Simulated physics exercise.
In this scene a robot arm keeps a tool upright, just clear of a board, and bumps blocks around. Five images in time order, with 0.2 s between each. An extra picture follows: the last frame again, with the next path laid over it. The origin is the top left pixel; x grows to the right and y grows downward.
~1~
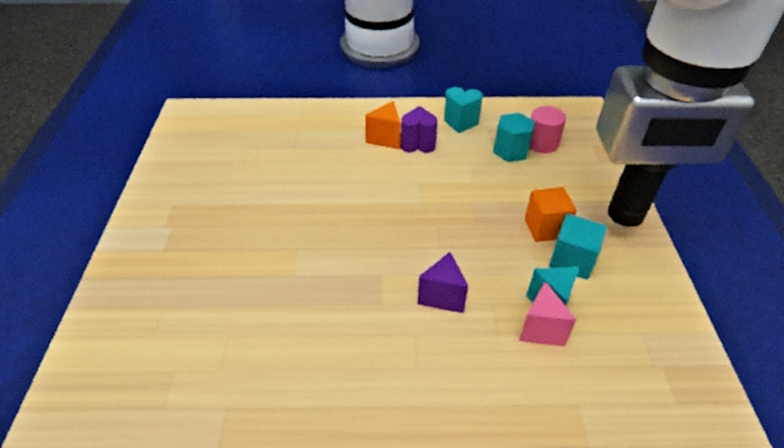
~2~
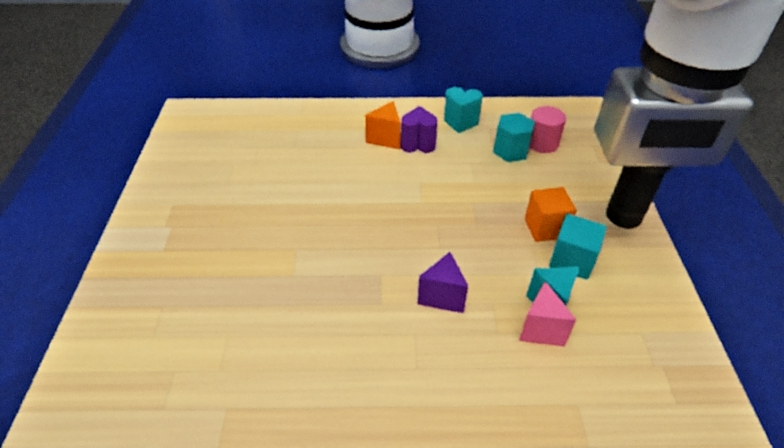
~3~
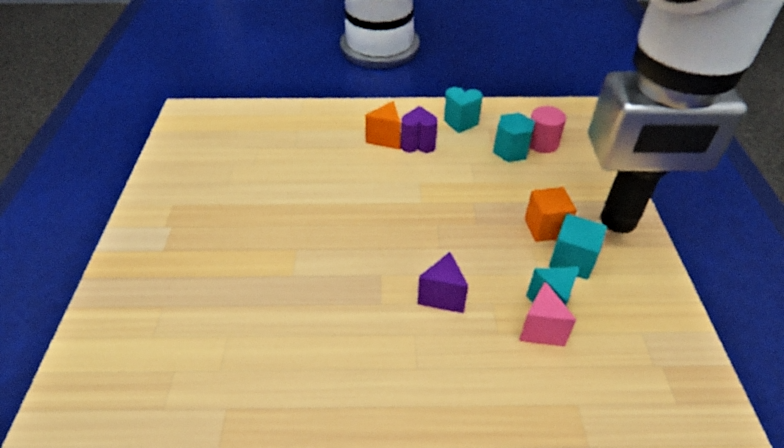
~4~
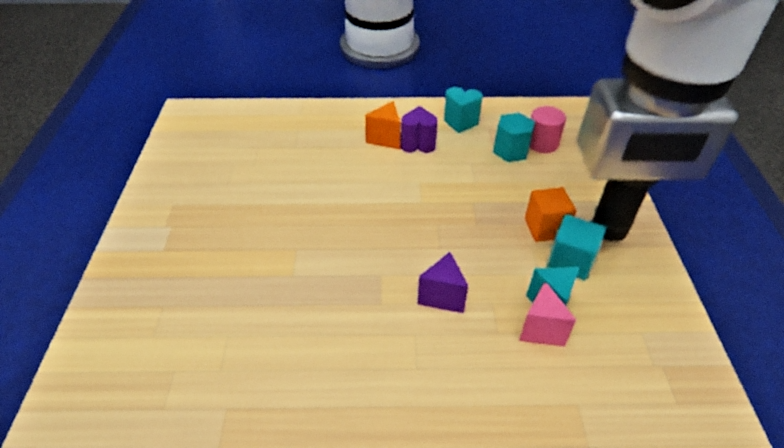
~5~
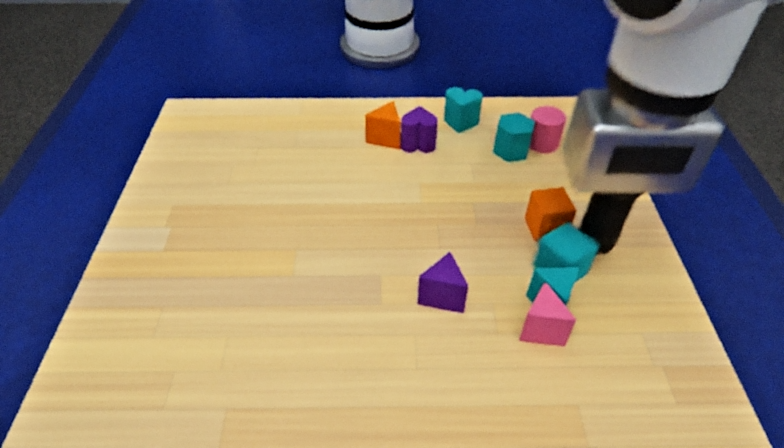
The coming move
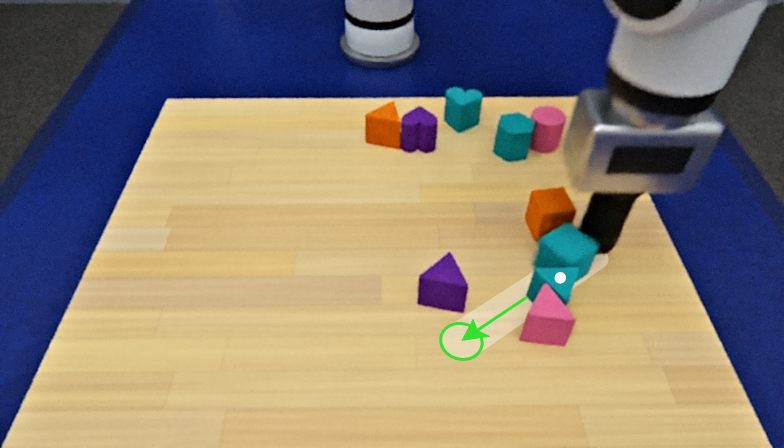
Robot arm with a black tool moving left and slightly down over a wooden board, nudging a teal block among scattered coloured blocks.
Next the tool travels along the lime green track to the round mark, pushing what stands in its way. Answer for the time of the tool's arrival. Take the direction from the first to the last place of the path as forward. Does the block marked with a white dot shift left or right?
It is pushed towards the left-hand side.
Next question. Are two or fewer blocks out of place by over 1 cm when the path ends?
I expect not.
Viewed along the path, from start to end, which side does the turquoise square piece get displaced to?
It moves right.
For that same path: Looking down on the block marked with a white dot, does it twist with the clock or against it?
From above, it turns counterclockwise.
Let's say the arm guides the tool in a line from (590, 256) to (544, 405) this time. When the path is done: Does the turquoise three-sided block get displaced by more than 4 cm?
The answer is yes.
The line goes straight from (590, 256) to (461, 341); the dot is on the turquoise three-sided block.
On the path given first. One third of the way, tool at (555, 268); turquoise three-sided block at (560, 282); turquoise square piece at (518, 256), turned 25° clockwise.
Two thirds of the way, tool at (511, 296); purple three-sided block at (433, 269); pink three-sided block at (543, 317), turned 45° anticlockwise; turquoise three-sided block at (561, 296), turned 25° anticlockwise; turquoise square piece at (477, 263), turned 65° clockwise.
At the end, tool at (464, 327); purple three-sided block at (429, 269); pink three-sided block at (542, 320), turned 60° anticlockwise; turquoise three-sided block at (561, 296), turned 25° anticlockwise; turquoise square piece at (471, 263), turned 85° clockwise.
